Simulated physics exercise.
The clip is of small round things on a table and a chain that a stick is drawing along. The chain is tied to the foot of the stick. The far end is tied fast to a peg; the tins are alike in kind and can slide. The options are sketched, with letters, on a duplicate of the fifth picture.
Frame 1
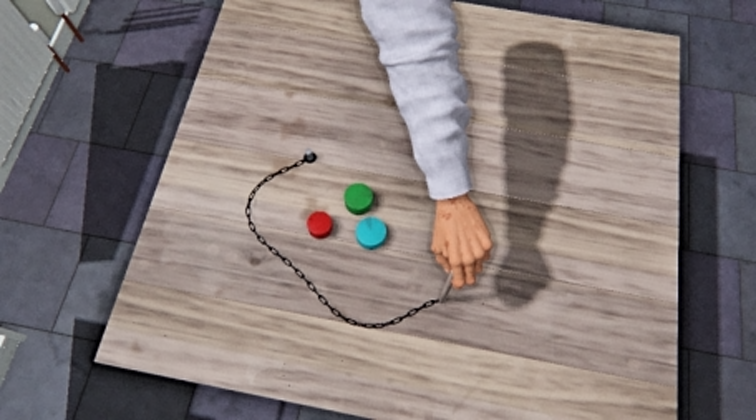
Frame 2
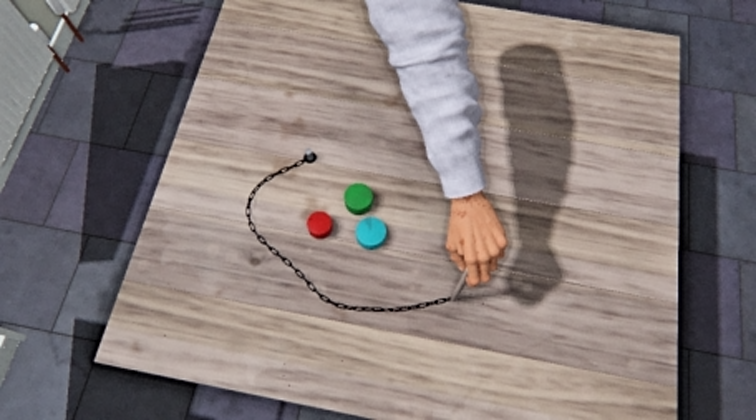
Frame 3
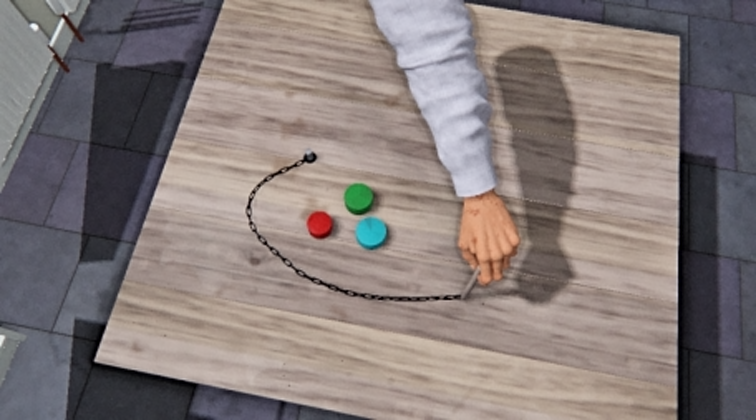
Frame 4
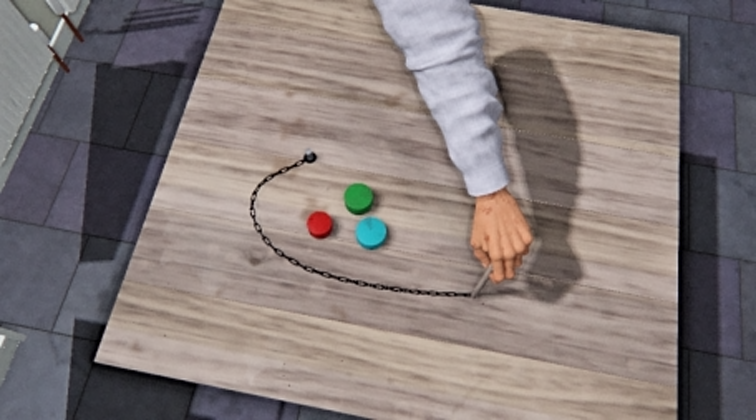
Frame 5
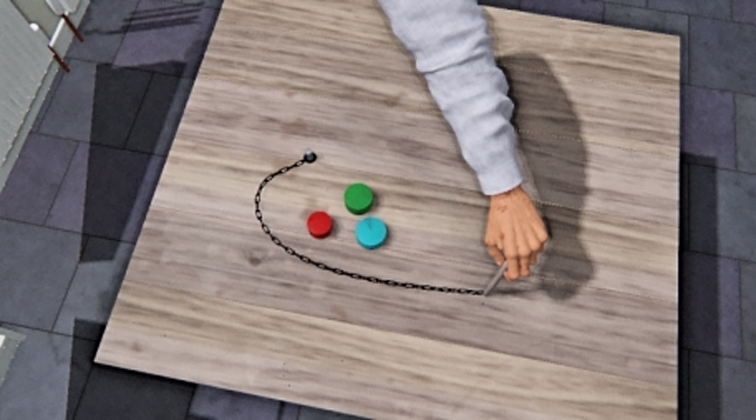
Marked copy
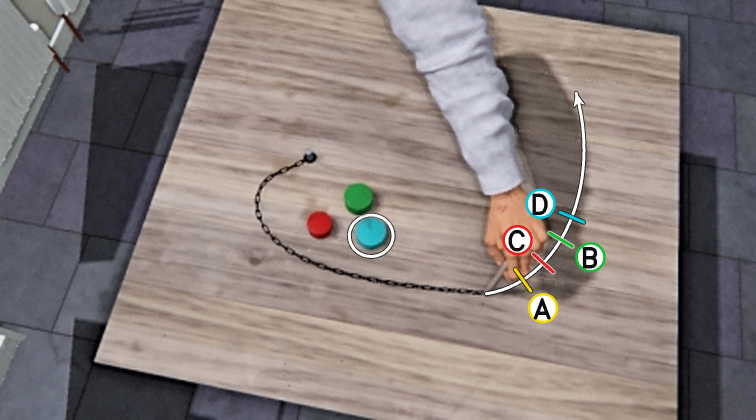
On a wooden tabletop, a hand holding a thin stick draws the end of a dark chain gradually to the right, and the chain's curve around the left and lower sides of three still tins, green, turquoise and red, becomes smoother.
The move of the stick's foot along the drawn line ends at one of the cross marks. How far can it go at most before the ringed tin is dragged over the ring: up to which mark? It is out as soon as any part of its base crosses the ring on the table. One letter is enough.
D is the last safe stop.
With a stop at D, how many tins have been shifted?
One.
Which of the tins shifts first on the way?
The red one.
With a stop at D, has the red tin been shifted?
By then, yes.
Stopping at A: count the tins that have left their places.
The count is none.
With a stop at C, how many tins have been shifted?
The count is none.
On the marked copy, A at (523, 280); B at (561, 240); C at (543, 263); D at (572, 217); the ring at (371, 236); the route from (486, 294) via (576, 204) to (576, 93).
Taking D. A third of the way, foot of the stick (526, 278); turquoise tin (371, 233).
Two thirds of the way, foot of the stick (556, 248); turquoise tin (371, 233).
When it is over, foot of the stick (572, 218); turquoise tin (371, 233); red tin (336, 216); the turquoise tin is still in its ring.
As for the rest, A is safe but short; B is safe but short; C is safe but short.
